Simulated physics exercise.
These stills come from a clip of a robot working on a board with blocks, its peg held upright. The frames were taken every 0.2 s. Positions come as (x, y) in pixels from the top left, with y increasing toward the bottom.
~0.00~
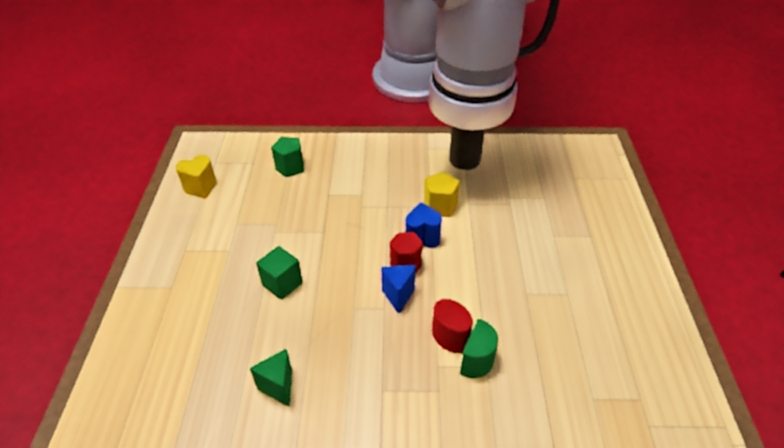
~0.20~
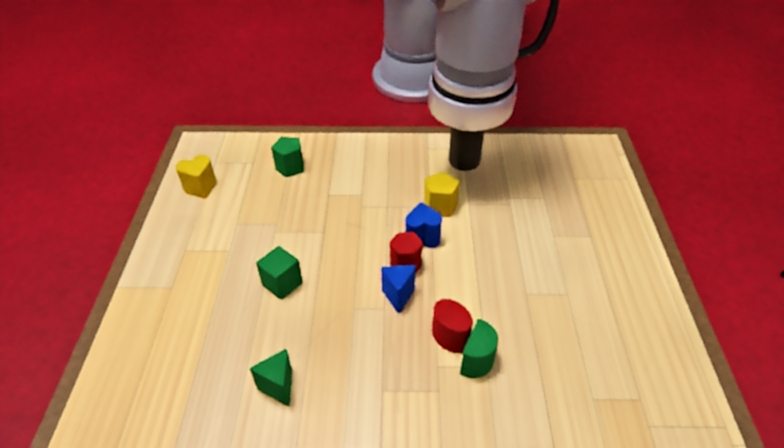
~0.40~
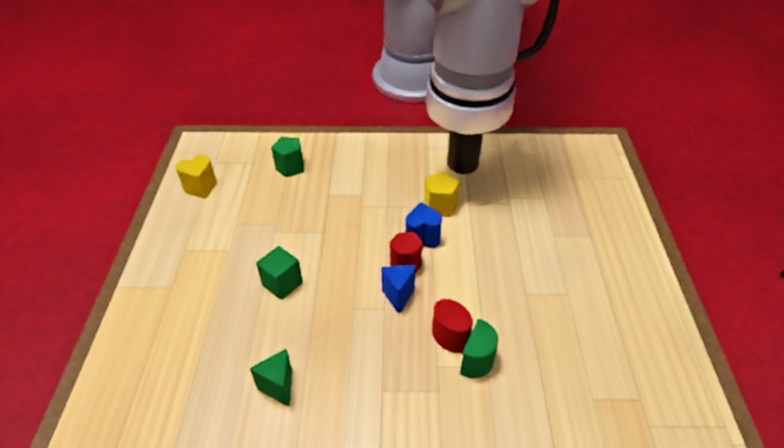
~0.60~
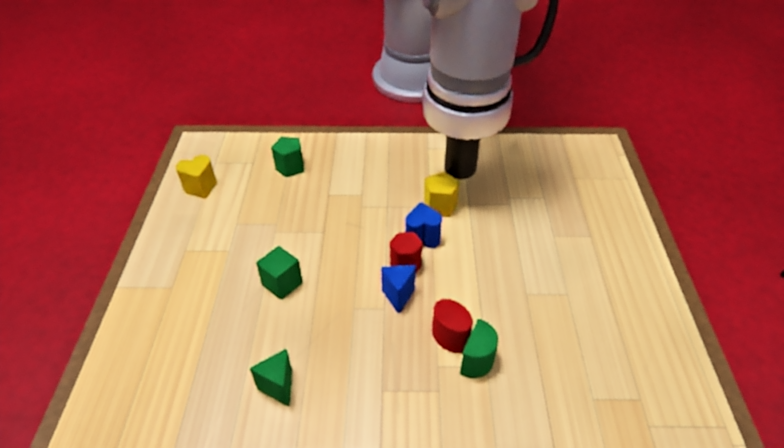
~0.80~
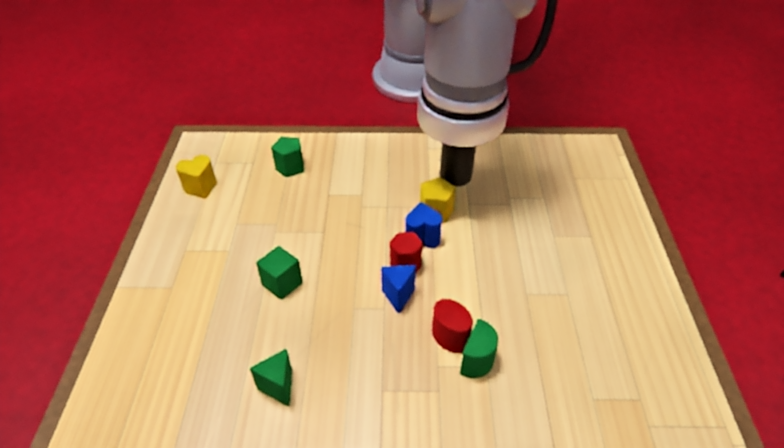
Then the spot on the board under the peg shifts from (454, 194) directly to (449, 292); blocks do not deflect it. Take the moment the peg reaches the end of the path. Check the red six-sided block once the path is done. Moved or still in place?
By the end it has moved.
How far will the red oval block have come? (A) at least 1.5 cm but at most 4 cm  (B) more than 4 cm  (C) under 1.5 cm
Option C.
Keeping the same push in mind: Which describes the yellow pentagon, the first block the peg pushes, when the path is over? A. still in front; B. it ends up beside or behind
The answer is B.
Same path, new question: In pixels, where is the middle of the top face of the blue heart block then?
I predict (403, 226).
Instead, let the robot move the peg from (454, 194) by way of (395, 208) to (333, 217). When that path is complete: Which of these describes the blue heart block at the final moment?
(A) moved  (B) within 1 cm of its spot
It's A.
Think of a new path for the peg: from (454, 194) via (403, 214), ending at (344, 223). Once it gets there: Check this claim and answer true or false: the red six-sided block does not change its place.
The statement is incorrect.
The first path, step by step. One third of the way, peg at (455, 207); red six-sided block at (402, 248); blue heart block at (409, 224), turned 15° anticlockwise; yellow pentagon at (422, 204), turned 30° clockwise.
Two thirds of the way, peg at (453, 240); red six-sided block at (401, 249), turned 15° anticlockwise; blue heart block at (403, 226), turned 15° anticlockwise; yellow pentagon at (421, 206), turned 45° clockwise.
At the end, peg at (451, 275); red six-sided block at (401, 249), turned 15° anticlockwise; blue heart block at (403, 226), turned 15° anticlockwise; yellow pentagon at (421, 206), turned 45° clockwise; red oval block in place.
